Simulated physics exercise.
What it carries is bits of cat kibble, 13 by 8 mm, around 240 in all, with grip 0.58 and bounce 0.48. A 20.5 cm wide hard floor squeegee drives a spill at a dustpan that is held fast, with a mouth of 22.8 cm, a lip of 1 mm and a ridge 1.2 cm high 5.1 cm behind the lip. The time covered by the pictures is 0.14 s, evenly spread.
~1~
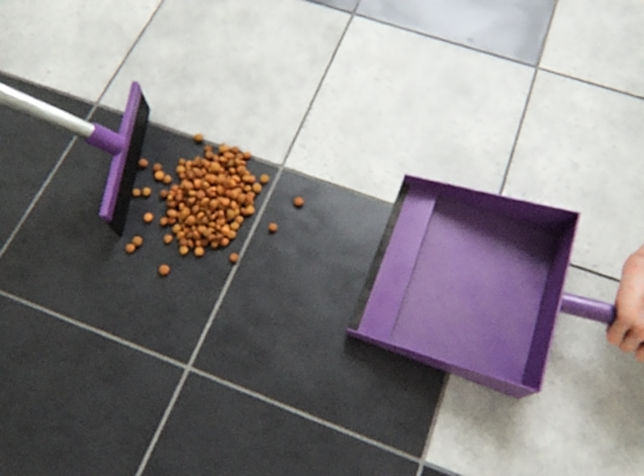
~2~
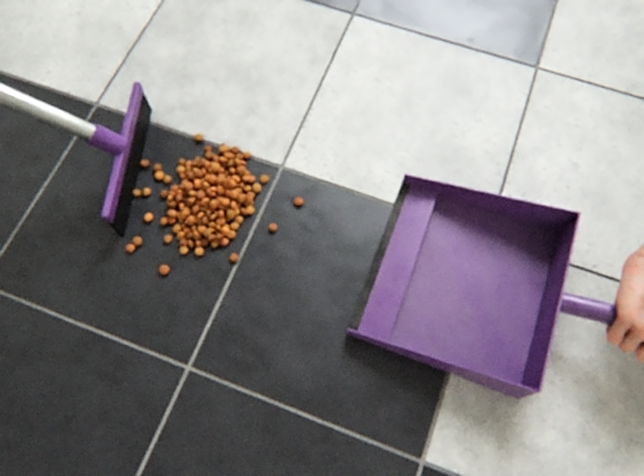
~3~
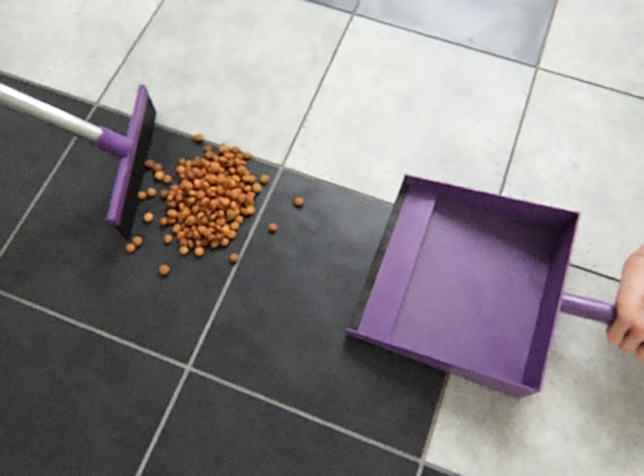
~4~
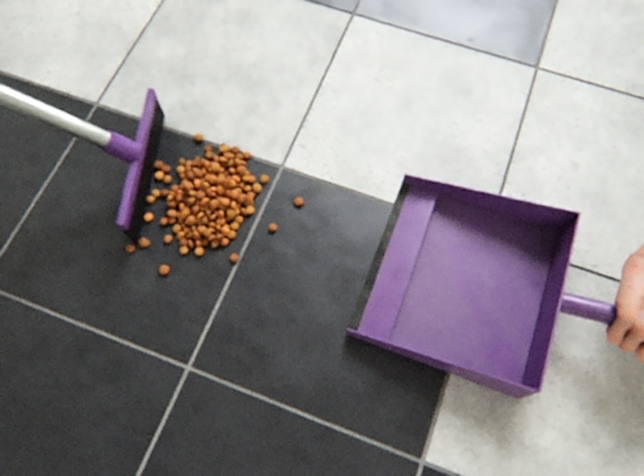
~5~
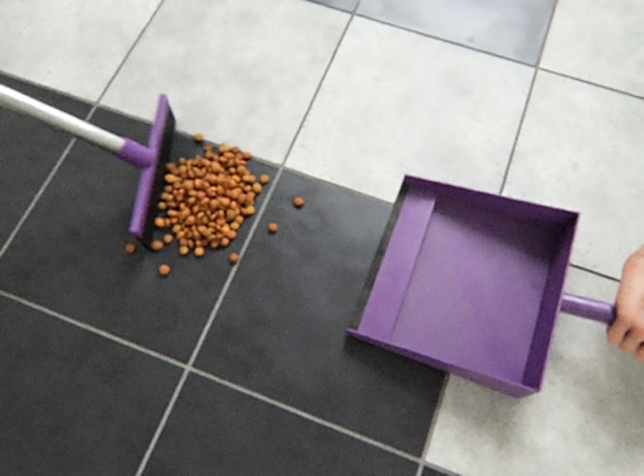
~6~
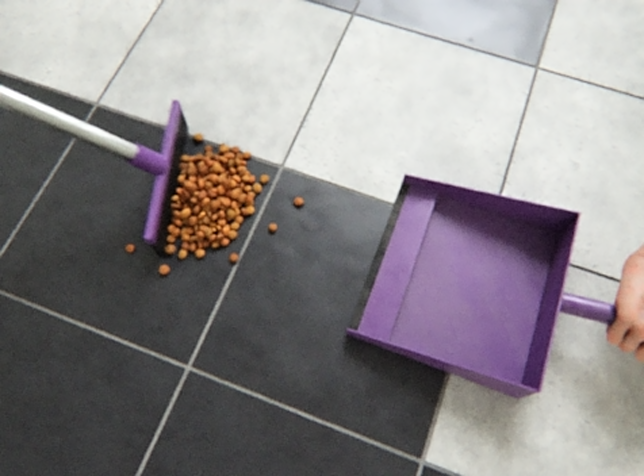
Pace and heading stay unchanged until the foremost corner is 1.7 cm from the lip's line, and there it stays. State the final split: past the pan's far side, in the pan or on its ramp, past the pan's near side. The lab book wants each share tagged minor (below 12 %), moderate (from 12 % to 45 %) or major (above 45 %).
Tags: Past the pan's far side = minor; in the pan or on its ramp = moderate; past the pan's near side = minor.
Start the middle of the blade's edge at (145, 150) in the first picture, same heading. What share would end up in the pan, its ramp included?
Close to 25 in a hundred.
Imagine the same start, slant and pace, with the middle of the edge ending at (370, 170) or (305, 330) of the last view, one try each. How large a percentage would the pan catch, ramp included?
About 25 % and 0 %.
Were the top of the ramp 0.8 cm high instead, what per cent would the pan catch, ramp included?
Estimate with the new ramp: Some 20 in a hundred.
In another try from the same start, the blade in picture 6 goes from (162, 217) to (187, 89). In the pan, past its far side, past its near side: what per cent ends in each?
Per cent by place - pan 25, far side 35, near side 0.
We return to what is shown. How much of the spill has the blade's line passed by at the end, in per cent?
Close to 15 percent.
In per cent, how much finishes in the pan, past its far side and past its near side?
Far side 5, pan 15, near side 5.
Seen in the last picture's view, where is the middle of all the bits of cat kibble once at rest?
Estimated resting centre: Around (366, 236).
Then, 0.17 s after the last picture, middle of the blade 16 cm from the lip; 0 % over the lip, far side 0 %, near side 0 %.
Then, 0.28 s after the last picture, middle of the blade 8 cm from the lip; 0 % over the lip, far side 5 %, near side 5 %.
Then, 0.52 s after the last picture, middle of the blade 5 cm from the lip; 20 % over the lip, far side 5 %, near side 5 %.
In the end, far side 5 %, pan 15 %, near side 5 %, in front of the lip or behind the blade 75 %.
